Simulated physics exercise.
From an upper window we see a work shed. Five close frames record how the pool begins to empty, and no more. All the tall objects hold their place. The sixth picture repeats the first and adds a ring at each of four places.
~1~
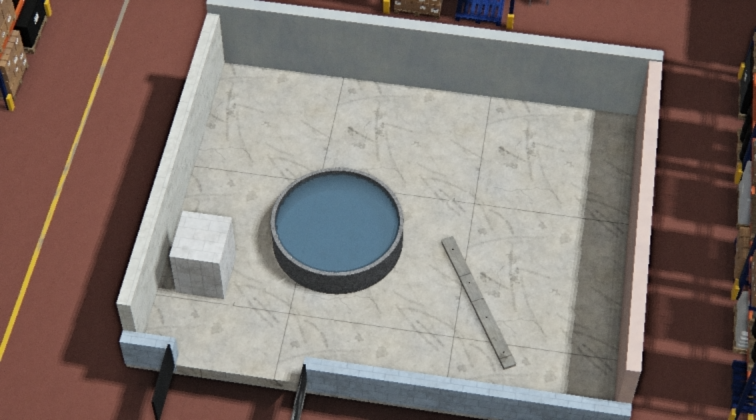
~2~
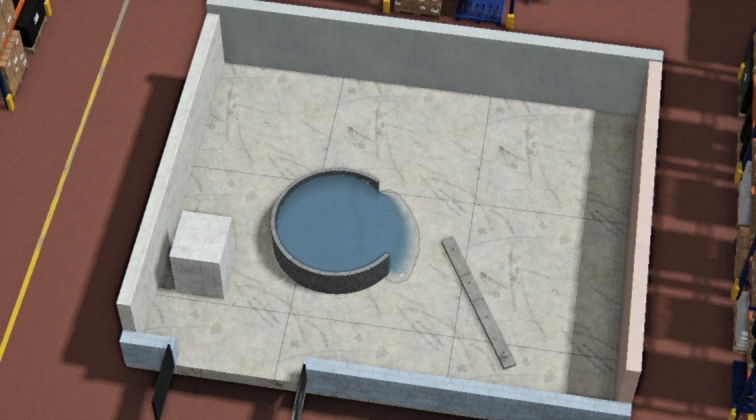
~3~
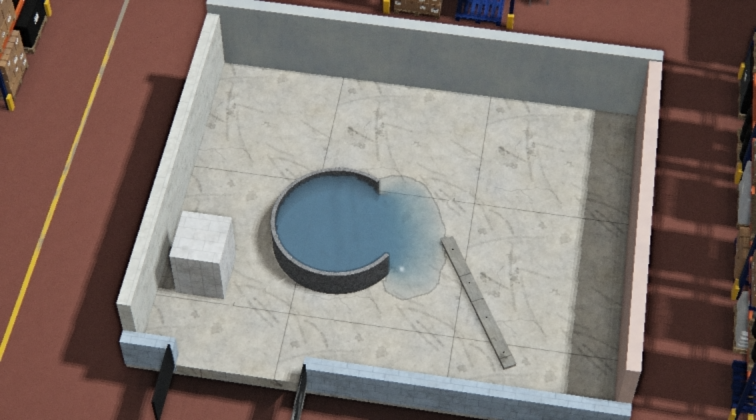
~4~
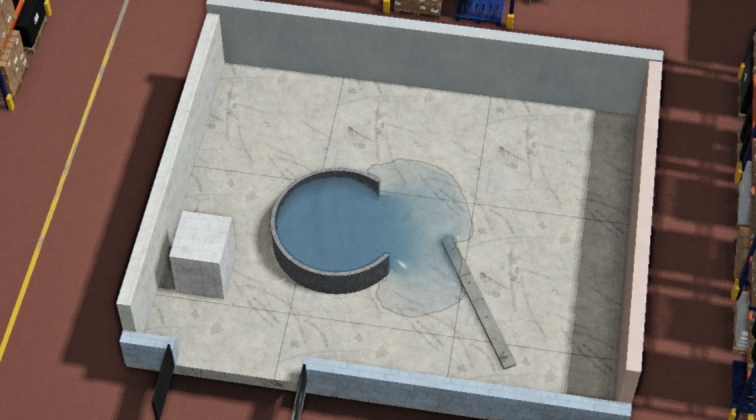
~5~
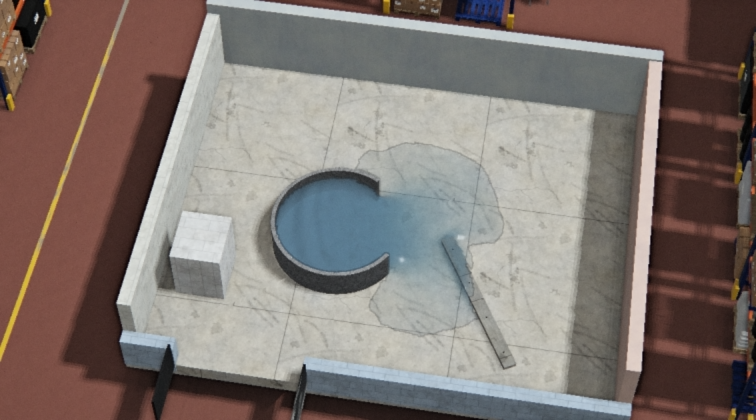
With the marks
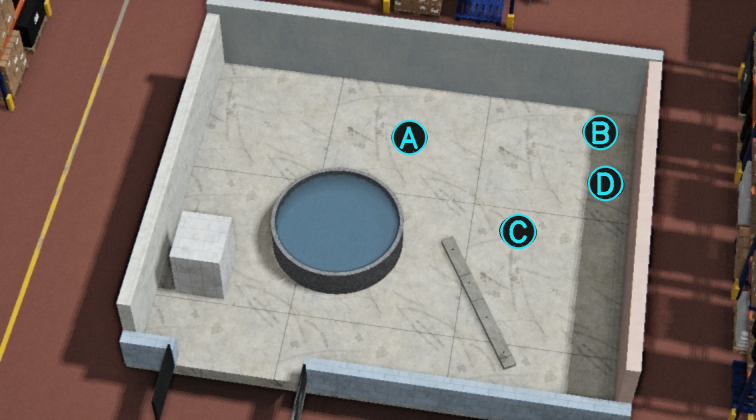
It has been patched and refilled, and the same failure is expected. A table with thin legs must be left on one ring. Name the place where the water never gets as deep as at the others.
Go for A.
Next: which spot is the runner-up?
The answer is C.
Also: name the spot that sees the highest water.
B.
In cyan, A at (409, 137); B at (600, 132); C at (518, 231); D at (605, 183).
With A, the water peaks at about 10 % of the depth that stood in the pool.
With B, the water peaks at about 56 % of the depth that stood in the pool.
With C, the water peaks at about 19 % of the depth that stood in the pool.
With D, the water peaks at about 38 % of the depth that stood in the pool.
